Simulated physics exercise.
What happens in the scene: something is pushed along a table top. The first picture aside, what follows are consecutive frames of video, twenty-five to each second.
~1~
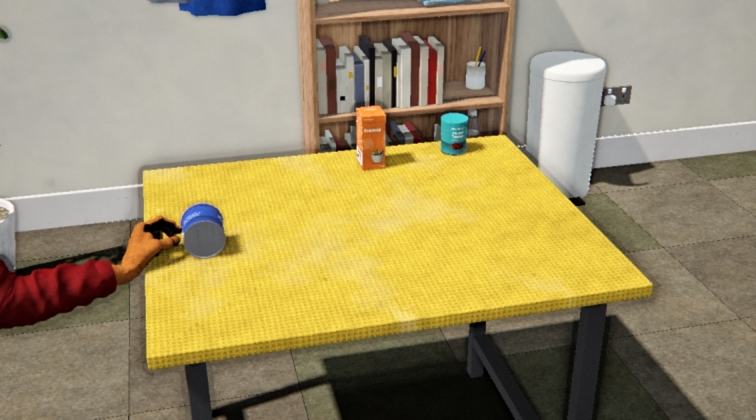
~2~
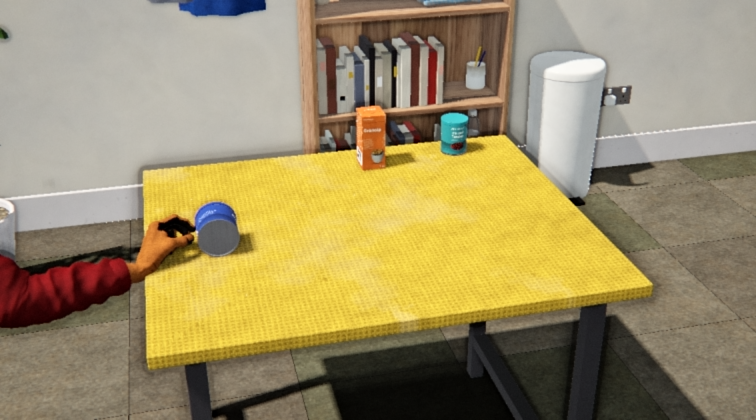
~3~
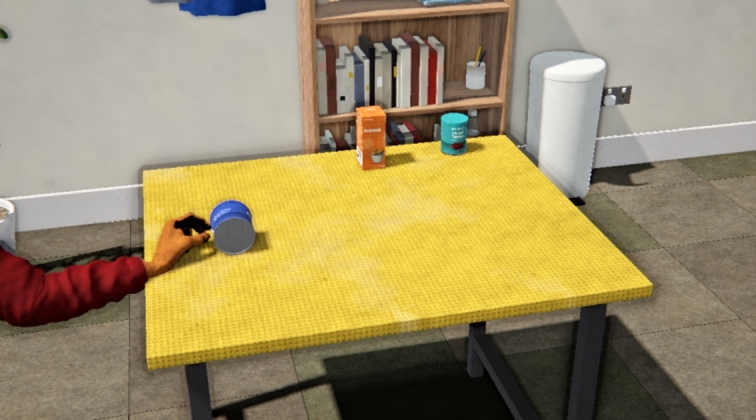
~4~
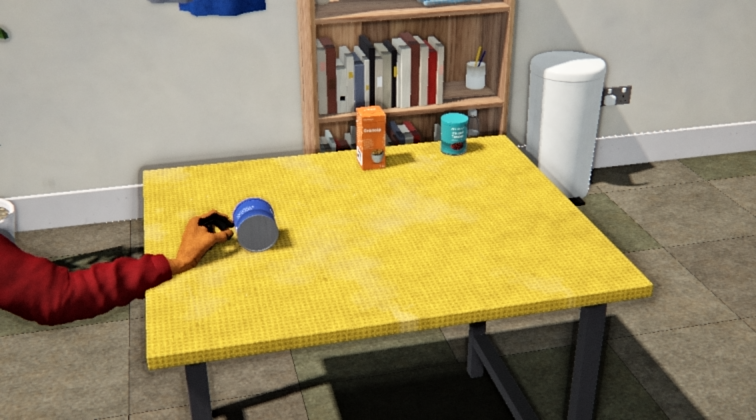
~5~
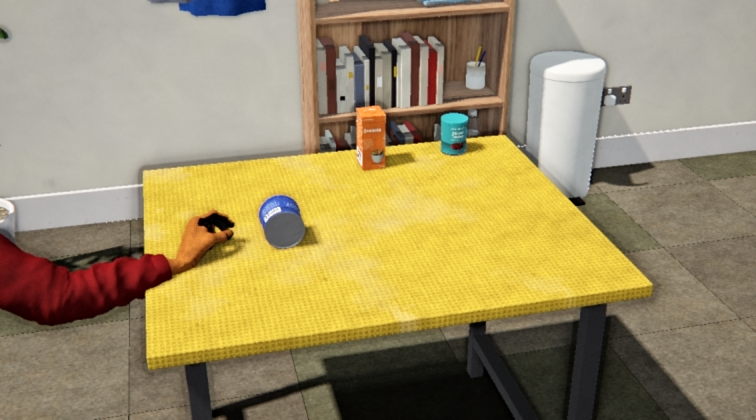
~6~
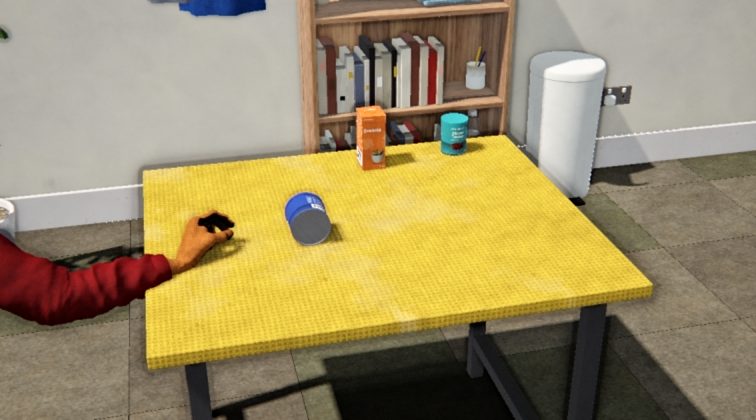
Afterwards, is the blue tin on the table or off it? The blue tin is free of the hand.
Off the table.
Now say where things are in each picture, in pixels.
The first frame shows under the hand; blue tin (203, 231).
The second frame shows under the hand; blue tin (217, 230).
The third frame shows under the hand; blue tin (233, 228).
The fourth frame shows blue tin (256, 225).
The fifth frame shows blue tin (282, 222) rolled about its own width.
The sixth frame shows blue tin (308, 219) rolled about its own width.
Then, 0.30 s after the last picture, blue tin rolled well along near (486, 199).
Then, 0.80 s after the last picture, blue tin now off the table.
Then, 1.30 s after the last picture, things are still on the move.
By the end, off the table, blue tin.
